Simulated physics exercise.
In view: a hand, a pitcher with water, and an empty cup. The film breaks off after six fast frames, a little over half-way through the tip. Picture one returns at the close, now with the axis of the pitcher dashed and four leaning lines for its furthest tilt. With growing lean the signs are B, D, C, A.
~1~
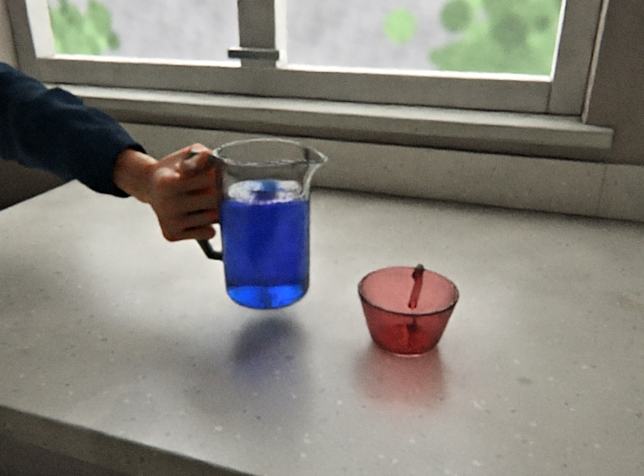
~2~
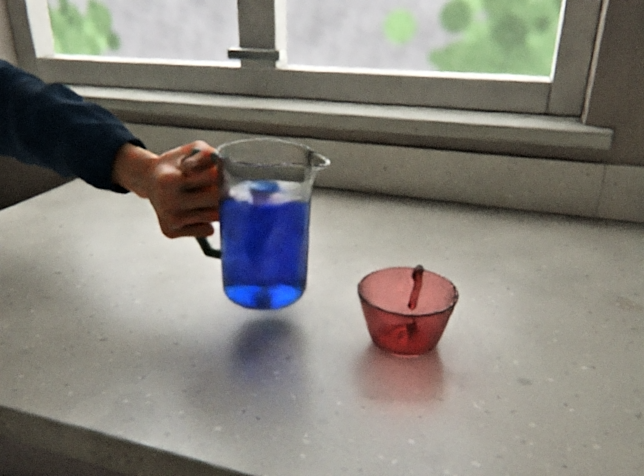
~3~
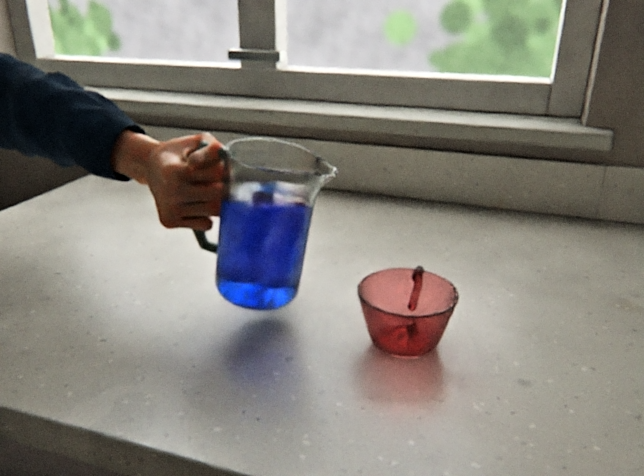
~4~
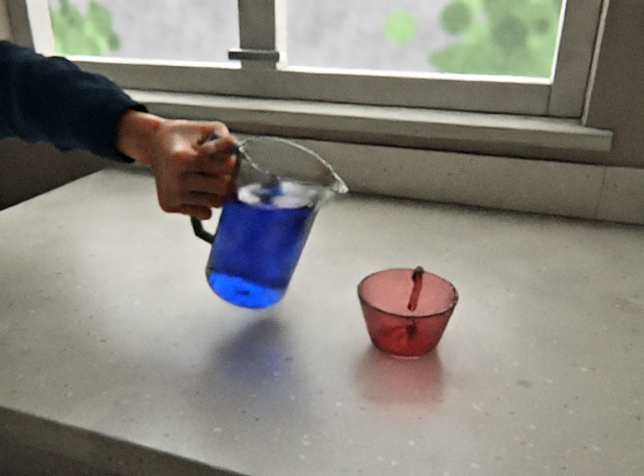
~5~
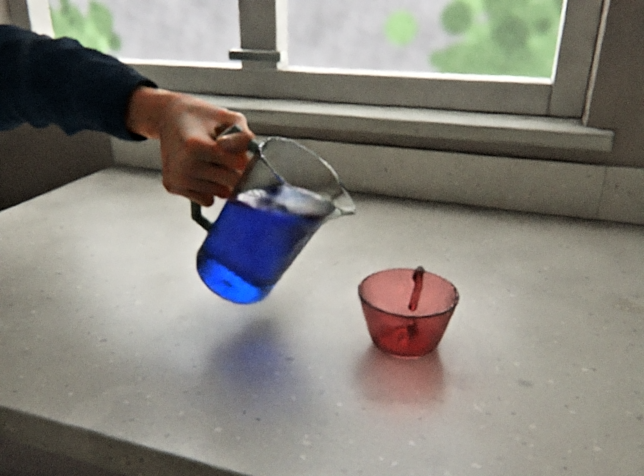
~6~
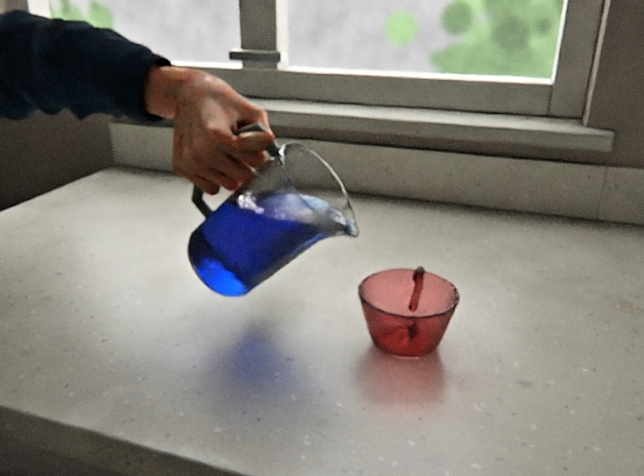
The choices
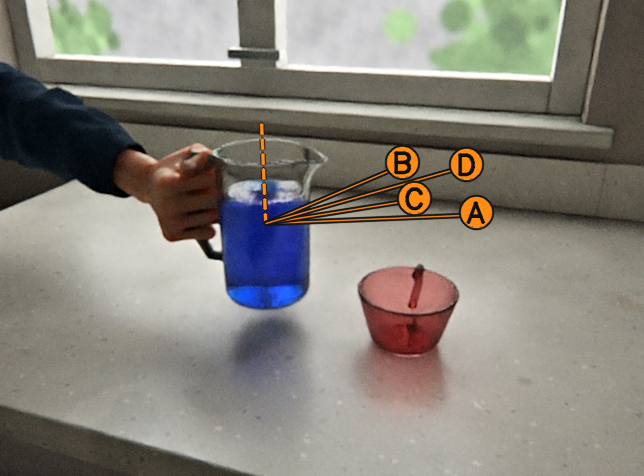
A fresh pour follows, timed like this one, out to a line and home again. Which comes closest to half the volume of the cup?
Go for B.
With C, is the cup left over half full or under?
Over.
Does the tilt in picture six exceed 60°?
No.
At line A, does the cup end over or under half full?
Over.
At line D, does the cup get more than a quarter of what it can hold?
Yes, it does.
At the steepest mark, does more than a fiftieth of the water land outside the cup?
Yes, it does.
On the marked copy, A at (459, 215); B at (387, 171); C at (398, 202); D at (450, 170).
For line A, the cup ends with about 91 % of what it can hold; 19 % of the water is spilt.
For line B, the cup ends with about 49 % of what it can hold.
For line C, the cup ends with about 87 % of what it can hold; 8 % of the water is spilt.
For line D, the cup ends with about 74 % of what it can hold.
